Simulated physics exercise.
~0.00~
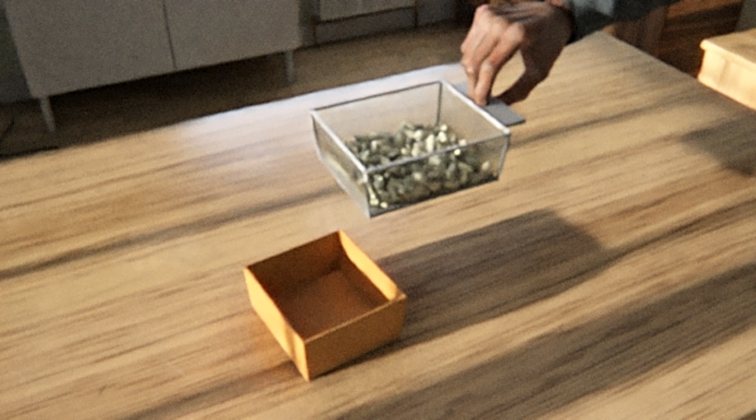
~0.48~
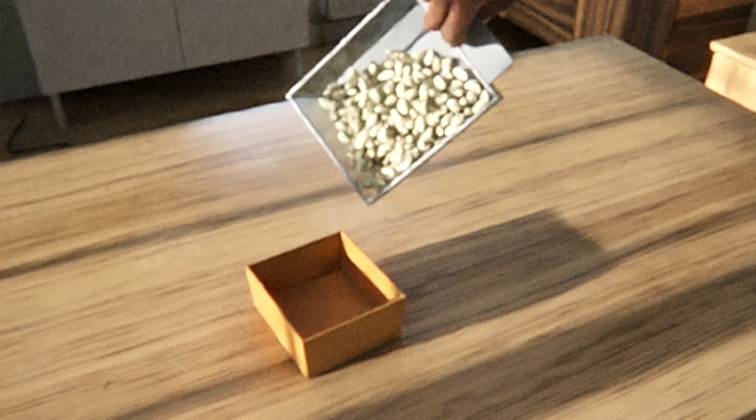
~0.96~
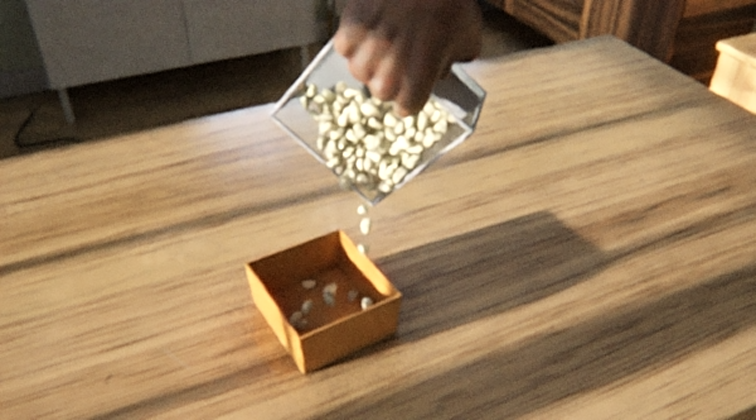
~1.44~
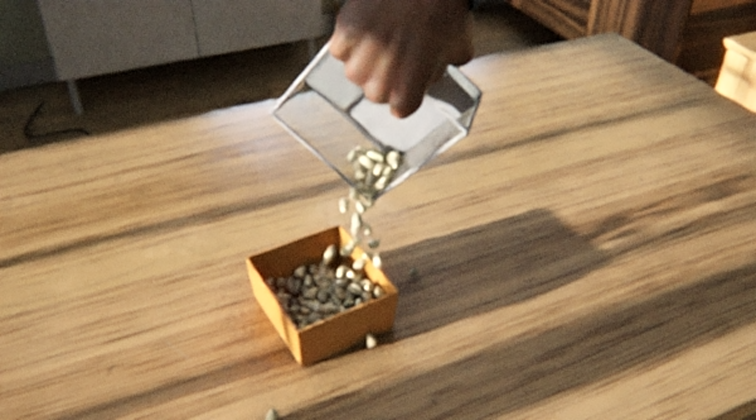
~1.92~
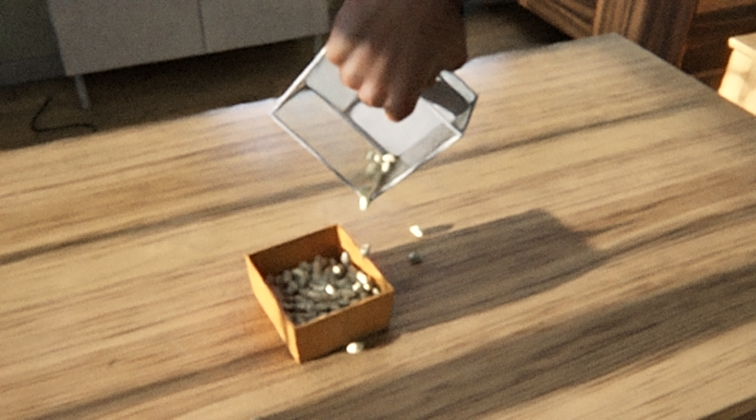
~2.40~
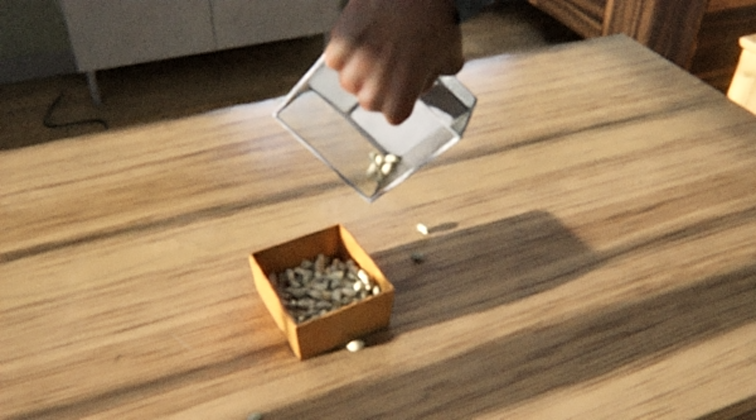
The clip shows a hand tilting a clear box of pale beans above a small orange-brown tin on a wooden table, pausing, then tipping it further so they pour down. Most land in the tin, a few lie on the table, and some remain in the held, tilted box.
